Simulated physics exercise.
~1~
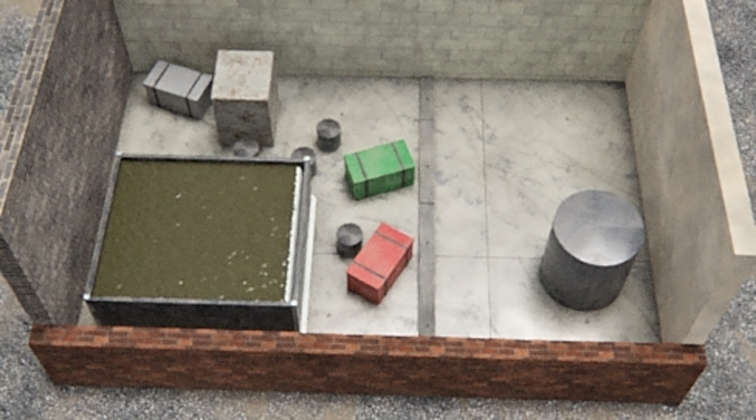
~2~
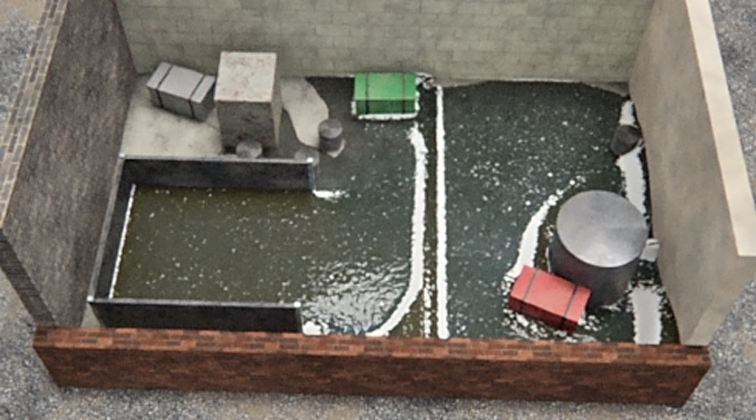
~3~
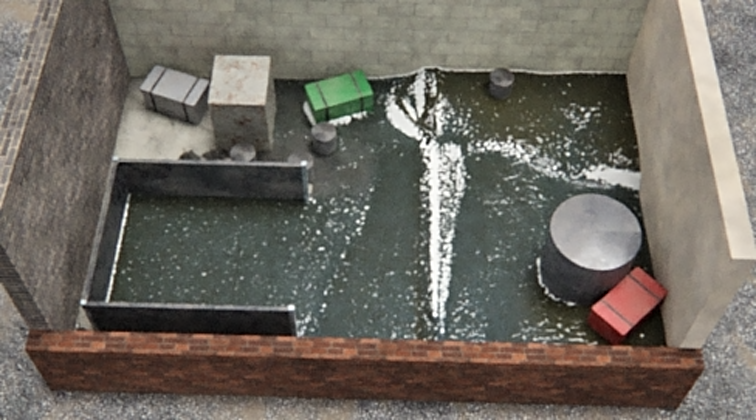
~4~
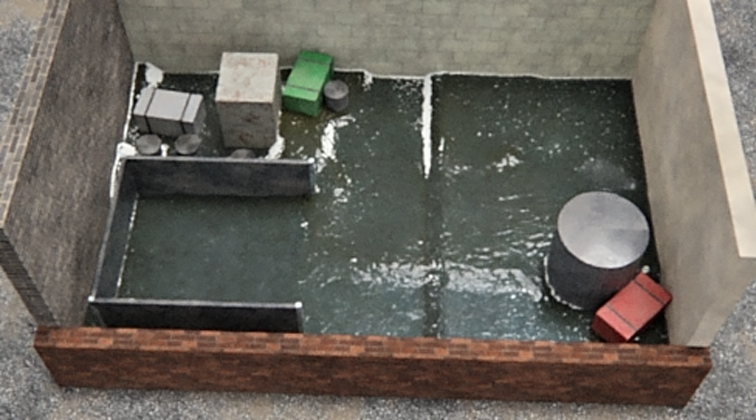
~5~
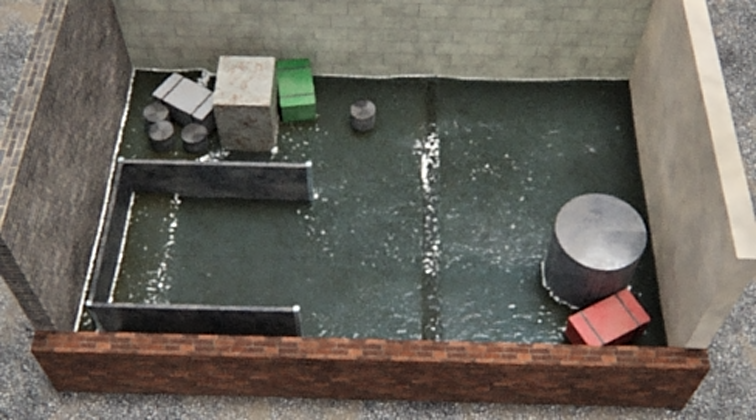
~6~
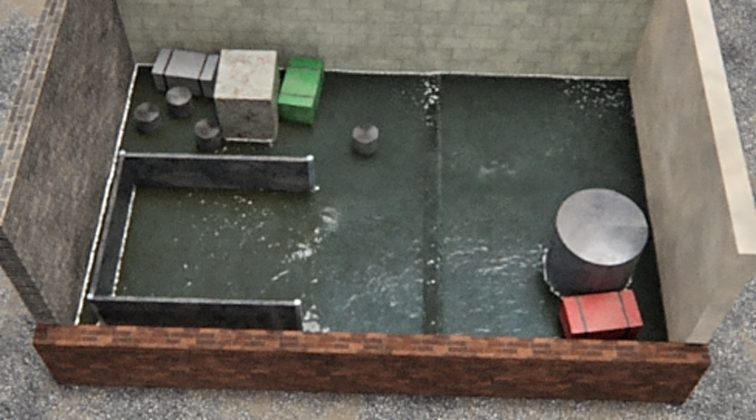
At first, a walled yard seen from above holds a square tank of murky water, a concrete block, a large metal cylinder, several small pails and gray, green and red trunks. The tank's right side gives way and water surges across the floor, pushing the green trunk to the back wall and carrying the red one over the low kerb to the cylinder. The red trunk slips toward the right wall while the green one drifts left. Water then spreads into the back left corner, shifting the pails and gray trunk. Finally, the surface calms, with the green trunk beside the block and the red one in front of the cylinder.
